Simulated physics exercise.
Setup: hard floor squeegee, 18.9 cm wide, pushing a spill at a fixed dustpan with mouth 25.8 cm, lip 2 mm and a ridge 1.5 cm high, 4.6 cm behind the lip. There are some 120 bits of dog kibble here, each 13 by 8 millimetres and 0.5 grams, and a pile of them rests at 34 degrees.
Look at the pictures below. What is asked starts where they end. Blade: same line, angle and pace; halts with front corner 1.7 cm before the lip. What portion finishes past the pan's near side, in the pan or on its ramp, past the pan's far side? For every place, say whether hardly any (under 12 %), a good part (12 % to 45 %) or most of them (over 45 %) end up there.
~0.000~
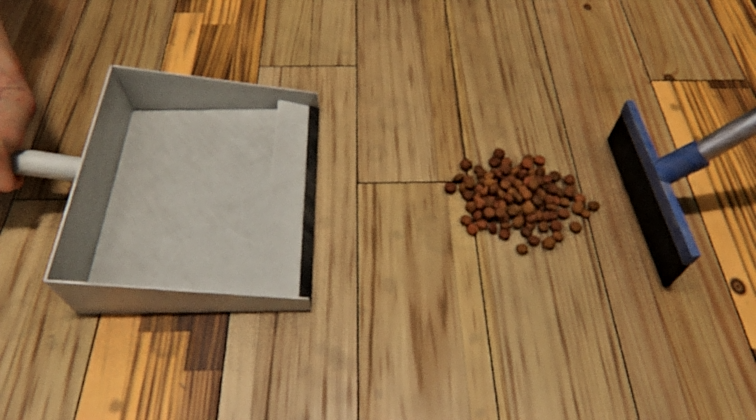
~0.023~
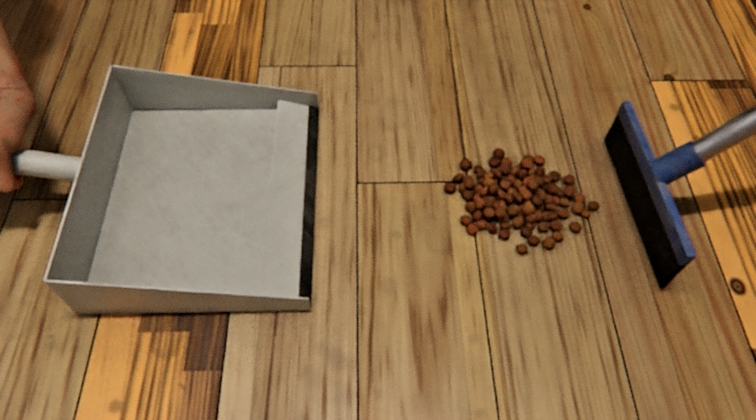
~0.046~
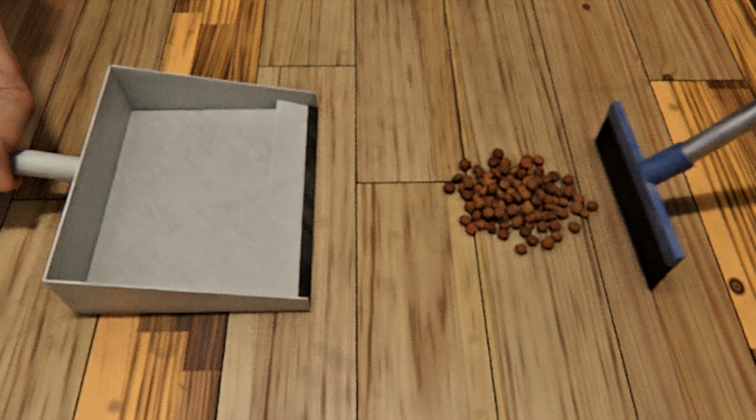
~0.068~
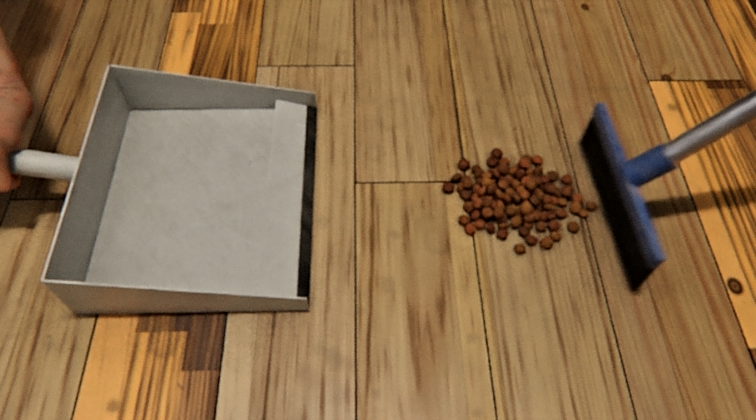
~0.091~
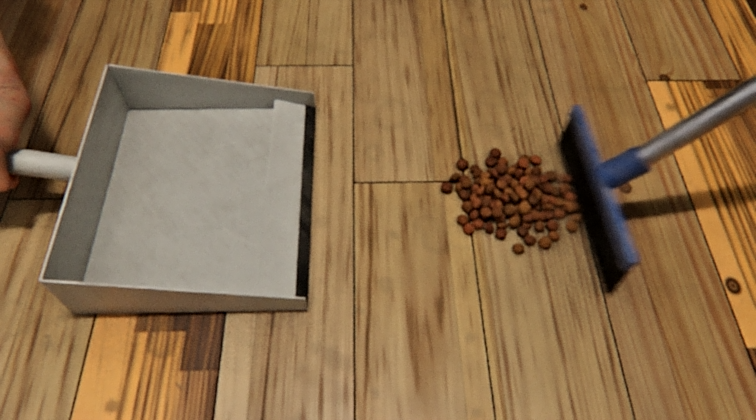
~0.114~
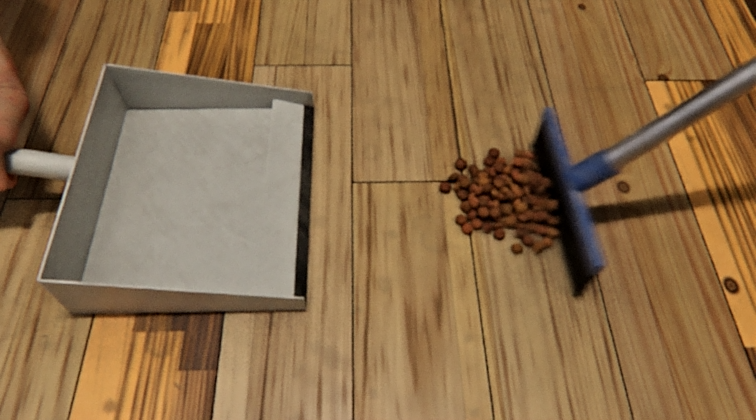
Near side: You'll see just a dash of it there, pan: You'll see a big helping of it there, far side: You'll see just a dash of it there.
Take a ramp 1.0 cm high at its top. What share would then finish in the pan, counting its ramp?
70 per cent.
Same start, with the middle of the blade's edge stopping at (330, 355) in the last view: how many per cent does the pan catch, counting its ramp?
Close to 25 in a hundred.
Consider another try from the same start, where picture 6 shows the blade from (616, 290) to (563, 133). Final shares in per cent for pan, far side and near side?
Per cent by place - pan 25, far side 0, near side 20.
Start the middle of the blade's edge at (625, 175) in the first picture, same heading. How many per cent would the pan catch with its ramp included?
65 per cent, roughly.
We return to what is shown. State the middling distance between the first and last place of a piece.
26 cm or so.
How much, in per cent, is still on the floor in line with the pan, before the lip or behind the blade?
Some 30 per cent of them end up there.
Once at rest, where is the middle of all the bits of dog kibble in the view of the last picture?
Somewhere near (284, 225) in the last picture.
After 0.22 s, middle of the blade 12 cm from the lip; 0 % over the lip, far side 0 %, near side 0 %.
Then, at 0.29 s, middle of the blade 4 cm from the lip; 5 % over the lip, far side 0 %, near side 5 %.
Then, at 0.49 s, middle of the blade 2 cm from the lip; 65 % over the lip, far side 0 %, near side 5 %.
By 1.2 s all is still; near side 5 %, pan 65 %, far side 0 %, in front of the lip or behind the blade 30 %.
